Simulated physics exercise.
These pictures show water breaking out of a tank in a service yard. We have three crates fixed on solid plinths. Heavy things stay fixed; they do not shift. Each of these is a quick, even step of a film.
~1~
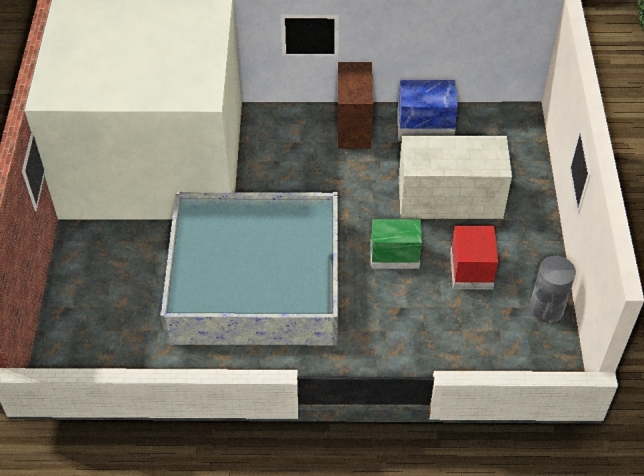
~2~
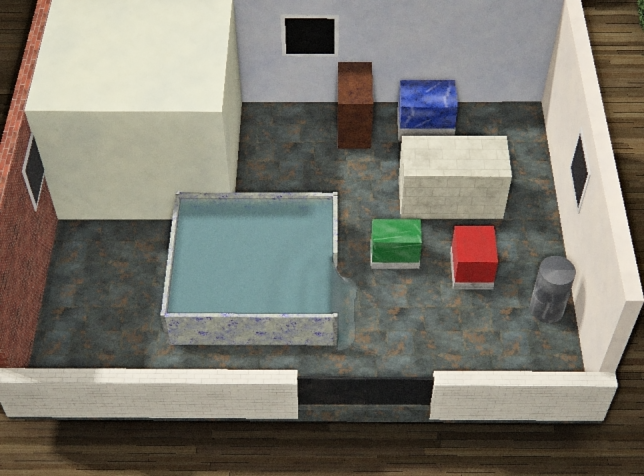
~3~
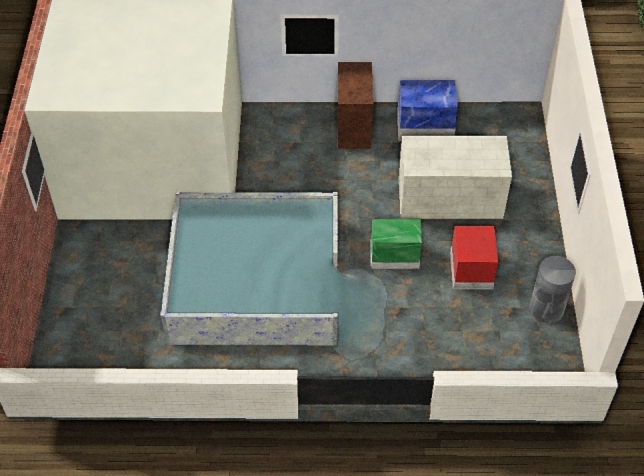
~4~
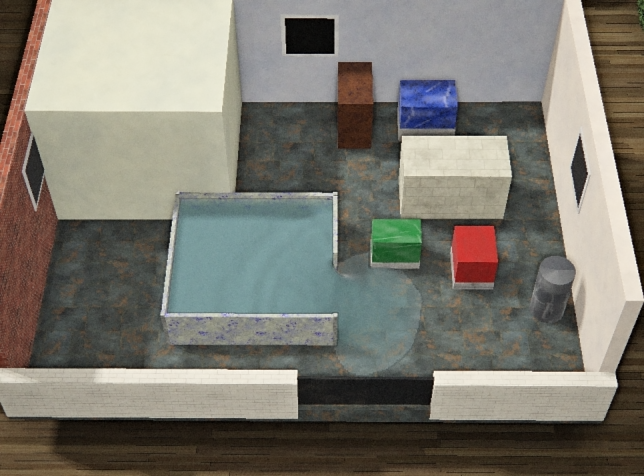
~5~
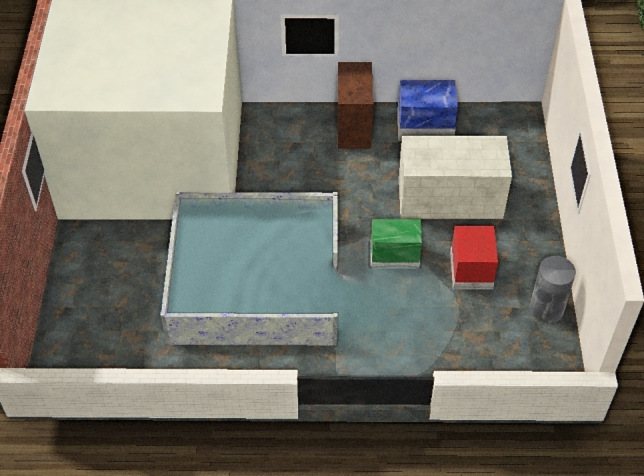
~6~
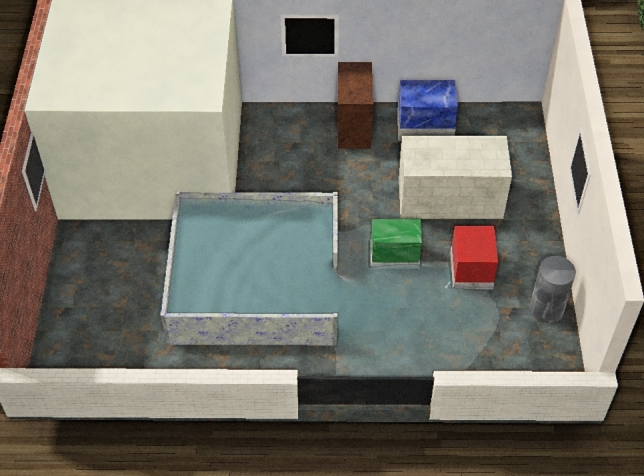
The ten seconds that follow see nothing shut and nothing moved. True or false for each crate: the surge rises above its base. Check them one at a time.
Green crate: True; blue crate: False; red crate: True.
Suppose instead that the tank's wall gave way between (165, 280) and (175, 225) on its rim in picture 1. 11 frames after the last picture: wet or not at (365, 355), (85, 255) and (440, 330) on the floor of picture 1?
Spared; drenched; spared.
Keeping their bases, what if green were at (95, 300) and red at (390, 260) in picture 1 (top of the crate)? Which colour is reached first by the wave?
First: The red one.
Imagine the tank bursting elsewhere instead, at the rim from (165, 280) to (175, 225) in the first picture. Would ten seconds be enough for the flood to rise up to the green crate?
One by one: The green crate is safe.
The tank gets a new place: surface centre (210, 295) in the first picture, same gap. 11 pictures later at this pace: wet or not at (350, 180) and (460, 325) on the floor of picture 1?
The first is not reached, and then the second is wetted.
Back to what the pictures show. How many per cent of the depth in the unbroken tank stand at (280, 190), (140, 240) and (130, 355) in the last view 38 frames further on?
Going in order, roughly 2, 0 and 2 %.
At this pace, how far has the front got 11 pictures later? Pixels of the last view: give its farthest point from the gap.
Point: (549, 195) in the last picture's pixels.
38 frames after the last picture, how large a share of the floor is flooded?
Roughly 70 per cent.
A moment on, water covers 25 % of the floor; the green crate water round its plinth, the blue crate not reached, the red crate water round its plinth.
Next, water covers 30 % of the floor; the green crate water round its plinth, the blue crate not reached, the red crate water round its plinth.
Then, water covers 45 % of the floor; the green crate water round its plinth, the blue crate not reached, the red crate water round its plinth.
Later, water covers 70 % of the floor; the green crate water round its plinth, the blue crate water round its plinth, the red crate water round its plinth.
In the end, water covers 95 % of the floor; the green crate was topped, the blue crate stayed above the water, the red crate was topped.
